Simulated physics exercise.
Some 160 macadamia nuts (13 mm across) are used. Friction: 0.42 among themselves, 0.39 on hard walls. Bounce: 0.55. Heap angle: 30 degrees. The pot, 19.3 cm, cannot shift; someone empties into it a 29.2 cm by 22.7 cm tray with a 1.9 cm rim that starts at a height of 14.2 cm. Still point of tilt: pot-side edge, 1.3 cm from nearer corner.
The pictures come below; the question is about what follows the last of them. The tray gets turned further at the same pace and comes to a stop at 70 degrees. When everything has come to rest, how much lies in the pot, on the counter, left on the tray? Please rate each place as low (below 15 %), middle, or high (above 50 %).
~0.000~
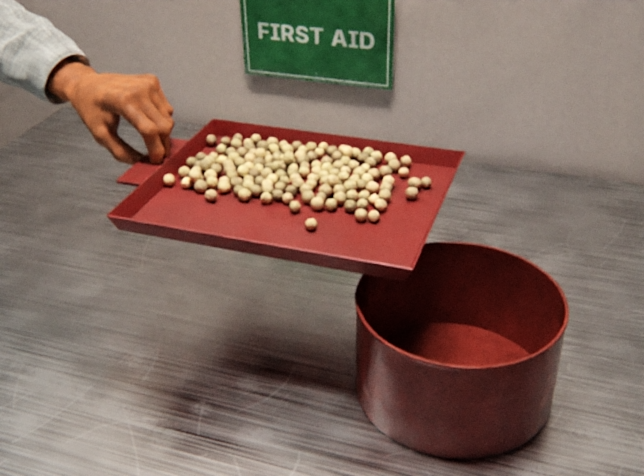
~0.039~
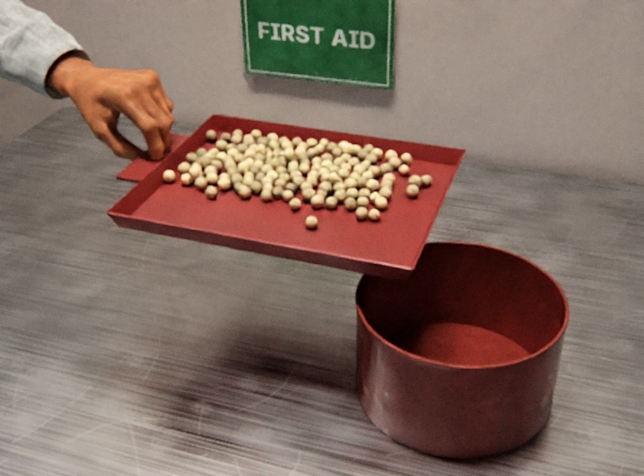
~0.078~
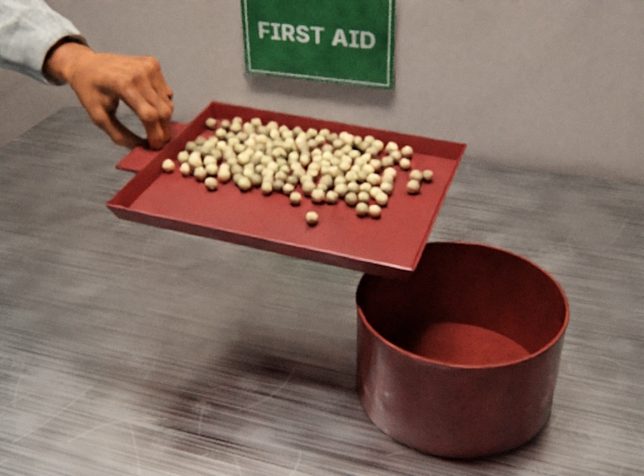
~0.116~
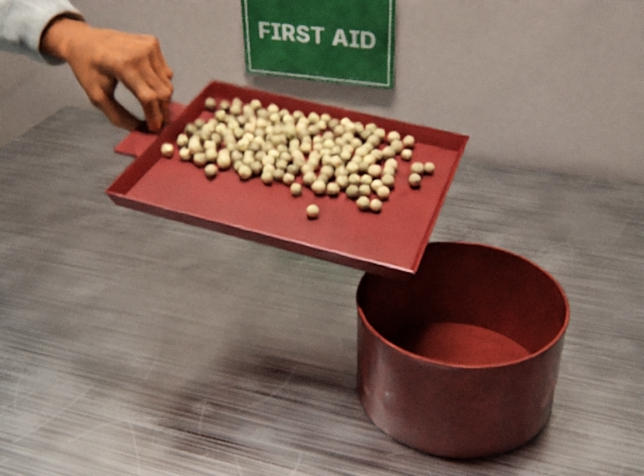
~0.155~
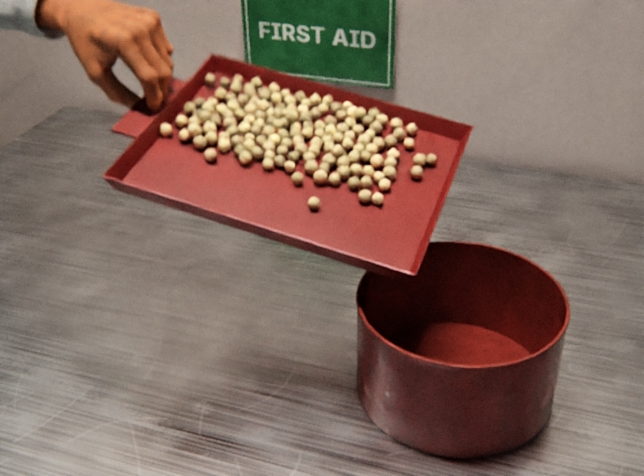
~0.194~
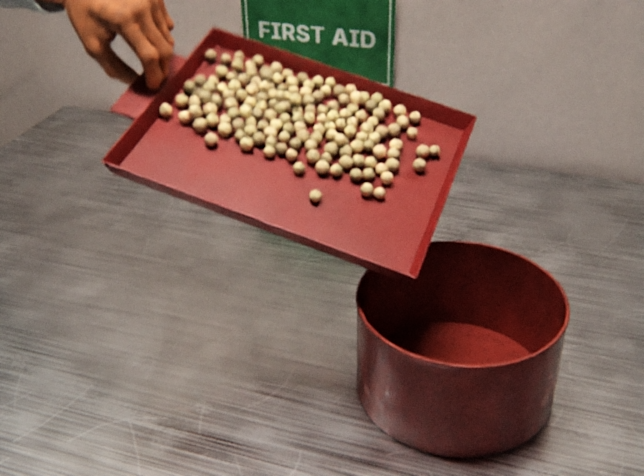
Pot: High, counter: Middle, tray: Low.
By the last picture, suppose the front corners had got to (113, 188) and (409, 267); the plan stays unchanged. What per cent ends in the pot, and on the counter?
You'd end with pot at 55 and counter at 40.
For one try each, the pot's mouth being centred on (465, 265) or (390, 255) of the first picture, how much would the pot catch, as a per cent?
10 and 0 %.
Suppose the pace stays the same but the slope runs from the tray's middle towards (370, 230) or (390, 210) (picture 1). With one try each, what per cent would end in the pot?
Roughly 80 % for the first direction, roughly 30 % for the second.
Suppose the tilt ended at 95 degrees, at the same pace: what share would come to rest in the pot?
Around 70 %, I reckon.
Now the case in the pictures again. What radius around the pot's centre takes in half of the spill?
That comes to near 32 cm.
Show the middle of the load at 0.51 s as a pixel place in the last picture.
Load centre: About (384, 176) px.
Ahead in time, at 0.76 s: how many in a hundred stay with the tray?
About 10 per cent.
Then, at 0.38 s, tilt 45 degrees; the tray holds 100 %, the pot 0 %.
Then, at 0.51 s, tilt 64 degrees; the tray holds 100 %, the pot 0 %.
After 0.76 s, tilt 70 degrees; the tray holds 10 %, the pot 55 %.
At rest (1.9 s), pot 65 %, counter 30 %, tray 5 %.
